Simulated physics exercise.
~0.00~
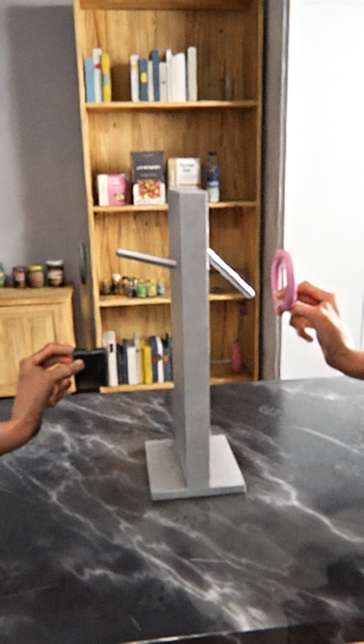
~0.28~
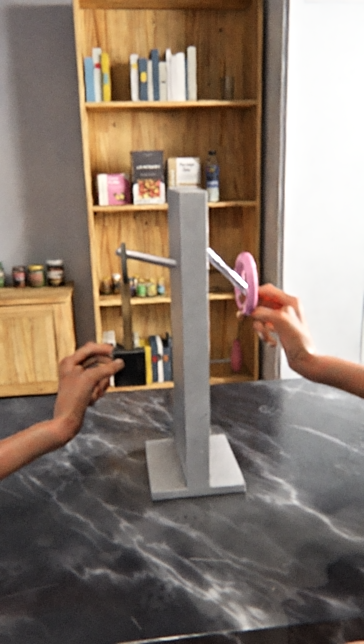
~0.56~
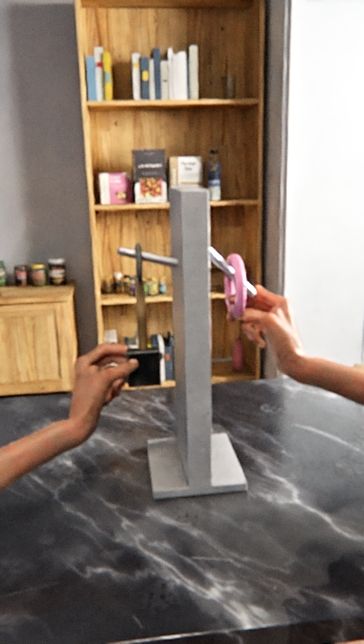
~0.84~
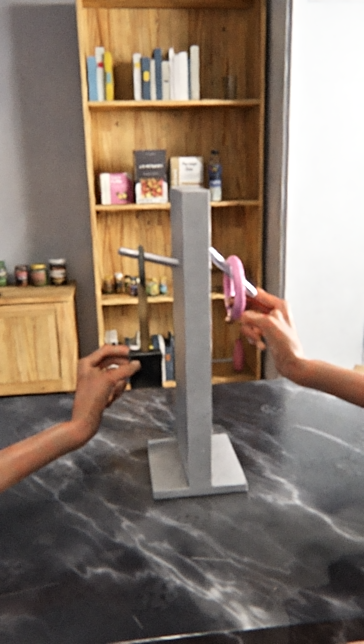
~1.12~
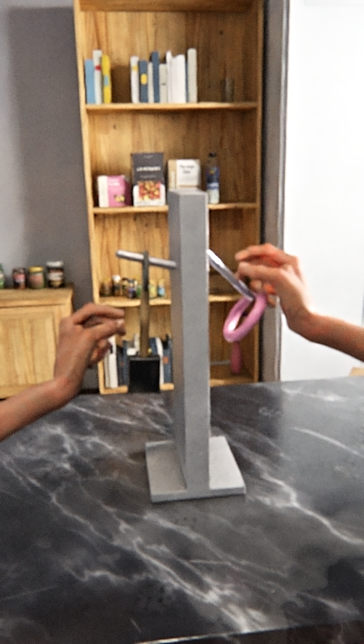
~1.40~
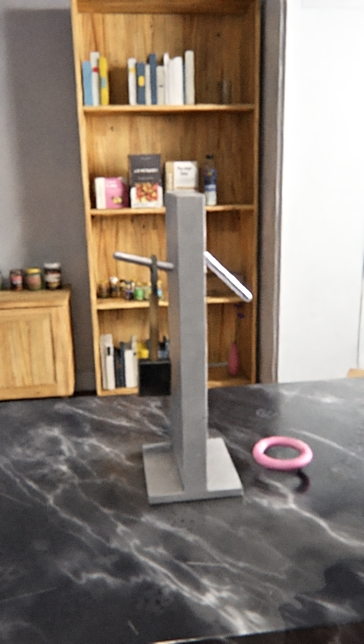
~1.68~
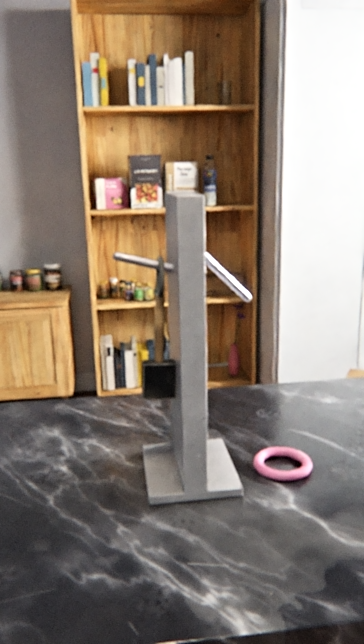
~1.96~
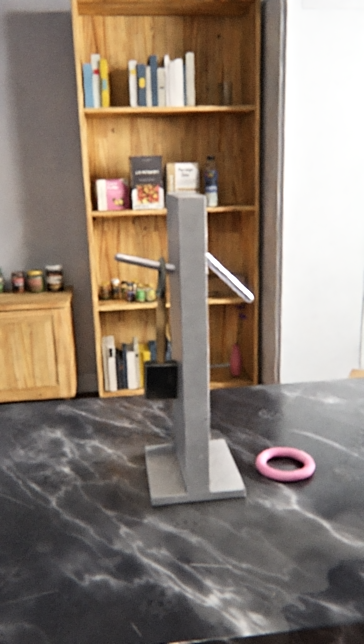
The clip opens on a grey peg stand on a dark marble table, with shelves behind it and a hand at each side, the left holding a black brush and the right a pink ring of tape. The hands move inward, bringing the brush to the left peg and the tape to the right peg. They hold there briefly, then the fingers open and the hands draw back as the tape tilts and dips. The tape drops off and ends up lying flat on the table right of the stand, while the brush stays hanging from its peg.
